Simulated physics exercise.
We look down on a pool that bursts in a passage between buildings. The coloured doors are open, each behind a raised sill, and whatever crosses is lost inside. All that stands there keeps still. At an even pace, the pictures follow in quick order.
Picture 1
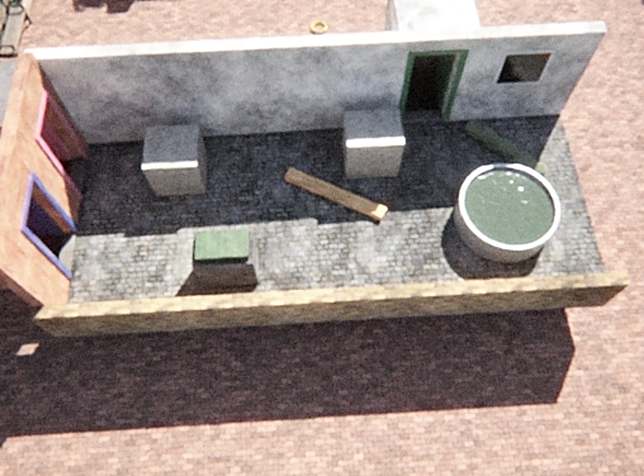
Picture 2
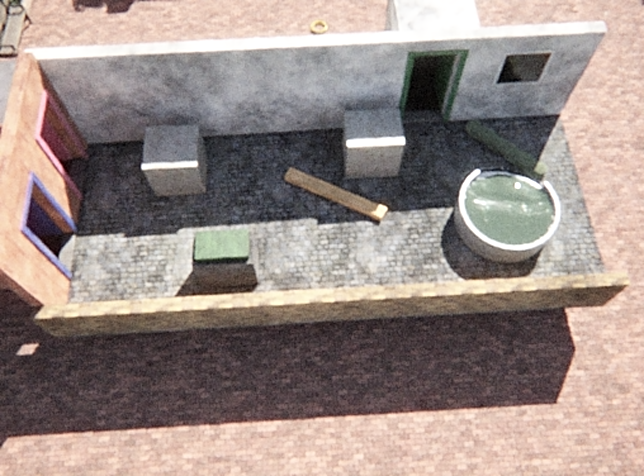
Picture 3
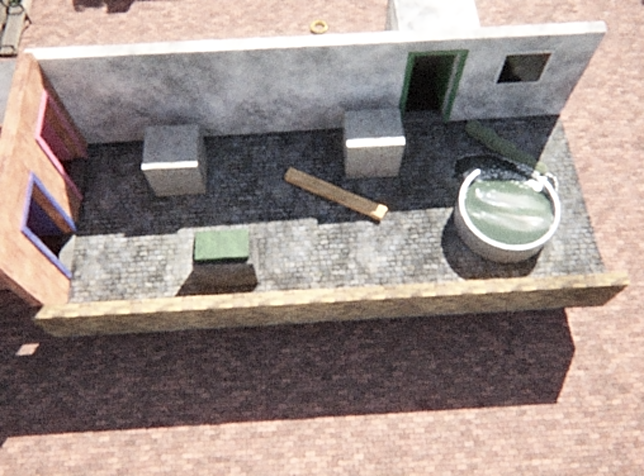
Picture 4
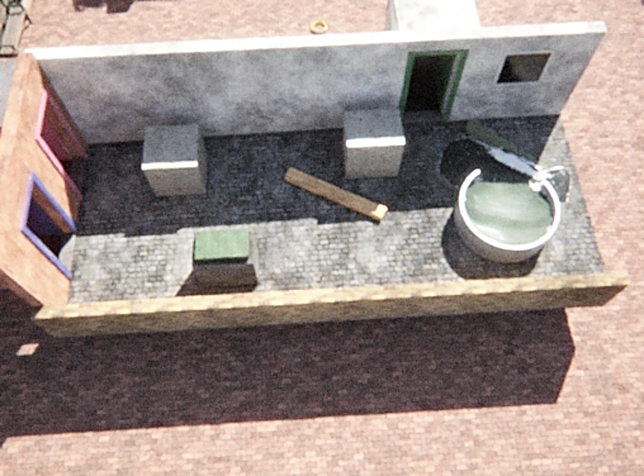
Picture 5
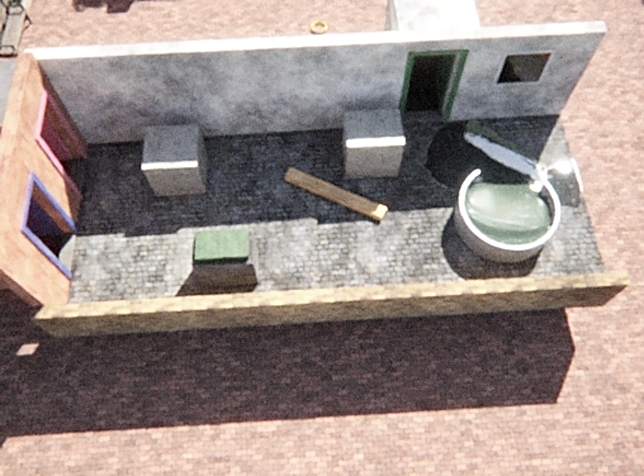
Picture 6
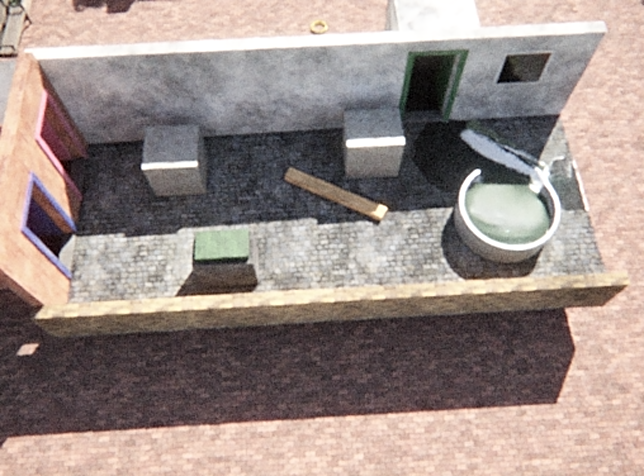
A walled passage with open doors, blocks and a plank stayed still while the round pool's green water stirred, then poured out through a gap on its far side and spread across the paving.
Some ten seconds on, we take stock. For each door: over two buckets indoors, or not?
Result: Pink door: Never tops two buckets, green door: Tops two buckets, blue door: Never tops two buckets.
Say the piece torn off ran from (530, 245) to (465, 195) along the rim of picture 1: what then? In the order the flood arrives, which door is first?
That would be the one in blue.
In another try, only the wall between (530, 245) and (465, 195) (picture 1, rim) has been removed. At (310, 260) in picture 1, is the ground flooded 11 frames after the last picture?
There: Wet.
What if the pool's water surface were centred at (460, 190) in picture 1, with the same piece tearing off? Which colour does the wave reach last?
That's the blue door.
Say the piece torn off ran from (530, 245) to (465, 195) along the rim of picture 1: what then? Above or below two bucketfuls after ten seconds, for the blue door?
The blue one goes past it.
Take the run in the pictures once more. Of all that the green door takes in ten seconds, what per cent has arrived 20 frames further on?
About 90 %.
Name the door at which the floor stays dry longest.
Looking at the pictures, the answer is the blue-painted one.
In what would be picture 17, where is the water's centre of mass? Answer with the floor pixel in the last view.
Somewhere near (468, 180).
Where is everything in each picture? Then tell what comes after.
The round pool at (509, 207) is whole and still, in the first picture.
The front is at (466, 179), out from the gap on the round pool's far side, in the second picture.
The front is at (460, 163), out from the gap on the round pool's far side, in the third picture.
Water pours out on the round pool's far side and has run to (447, 154), in the fourth picture.
The front is at (441, 133), out from the gap on the round pool's far side, in the fifth picture.
Water pours out on the round pool's far side and has run to (431, 123), in the sixth picture.
A moment on, water covers 15 % of the floor; the pink door not reached, the green door under two buckets in, the blue door not reached.
Next, water covers 20 % of the floor; the pink door not reached, the green door over two buckets in, the blue door not reached.
Then, water covers 30 % of the floor; the pink door not reached, the green door over two buckets in, the blue door not reached.
Later, water covers 55 % of the floor; the pink door wet at the sill, nothing in, the green door over two buckets in, the blue door wet at the sill, nothing in.
In the end, water covers 70 % of the floor; the pink door wet at the sill, nothing in, the green door over two buckets in, the blue door under two buckets in.
